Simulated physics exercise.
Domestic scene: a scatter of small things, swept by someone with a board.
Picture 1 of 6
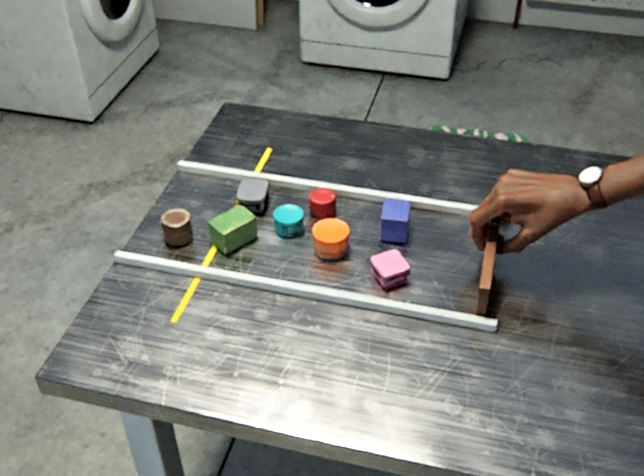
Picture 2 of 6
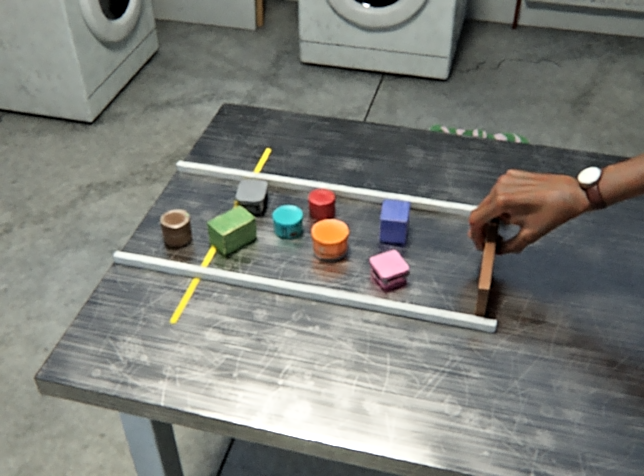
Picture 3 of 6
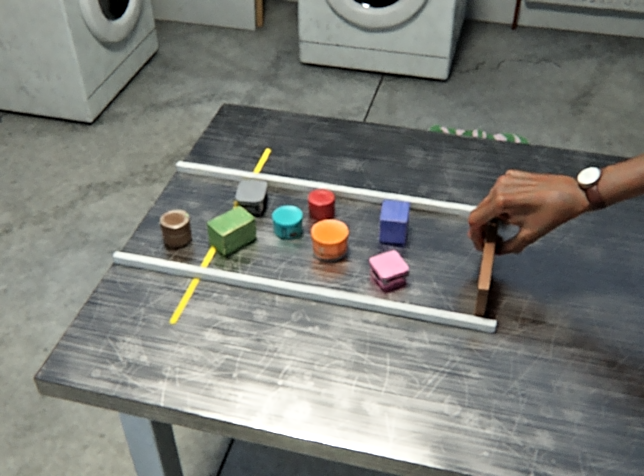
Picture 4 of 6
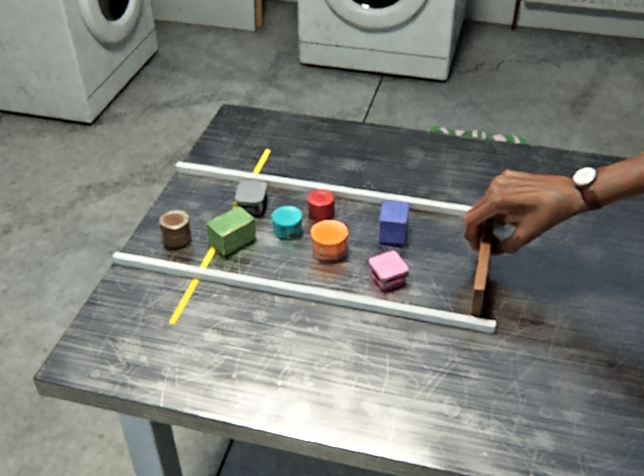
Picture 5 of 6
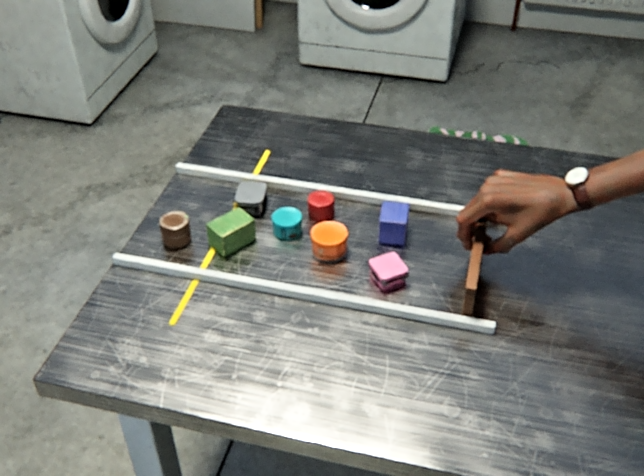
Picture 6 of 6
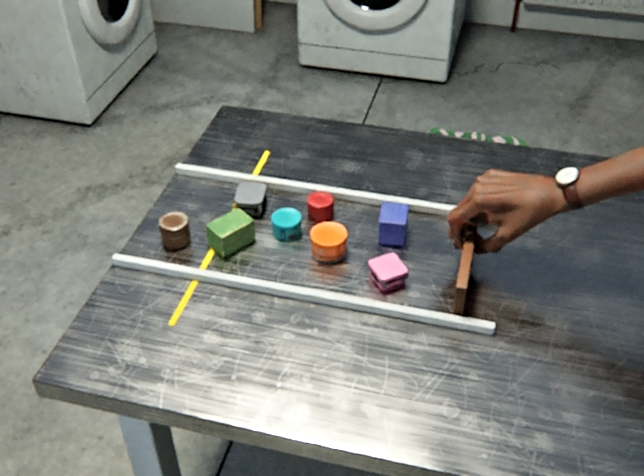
In a room with white front-loading machines on a concrete floor, a dark, scuffed table is seen from above at an angle. Between two pale rails sit a brown lid, green block and grey case near yellow tape at left, then turquoise, red and orange rounds, a blue block and pink case. A watch-wearing hand slides a brown board slightly left while the objects and view stay practically still.
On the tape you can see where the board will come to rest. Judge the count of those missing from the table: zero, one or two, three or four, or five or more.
Gone: Not a single one.
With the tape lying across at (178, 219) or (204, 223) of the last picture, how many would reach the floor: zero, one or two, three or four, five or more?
5 or more; one or two.
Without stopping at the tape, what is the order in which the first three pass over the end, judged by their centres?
The order is the brown lid, the grey case, then the green block.
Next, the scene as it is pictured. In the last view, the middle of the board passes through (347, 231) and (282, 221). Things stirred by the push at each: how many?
It comes to 4 for the first spot, 7 for the other.
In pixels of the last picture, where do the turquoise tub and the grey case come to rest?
The first one ends at (193, 204), the second at (180, 186).
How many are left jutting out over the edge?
Count: 0.
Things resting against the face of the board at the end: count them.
Contact count: 3.
Soon after, none off yet; brown lid at rest near (175, 231); green block at rest near (231, 233); grey case at rest near (251, 201).
Then, none off yet; brown lid at rest near (175, 231); green block moved a little near (208, 232); grey case moved about its own width near (217, 193).
At rest, the number that fall off is zero.
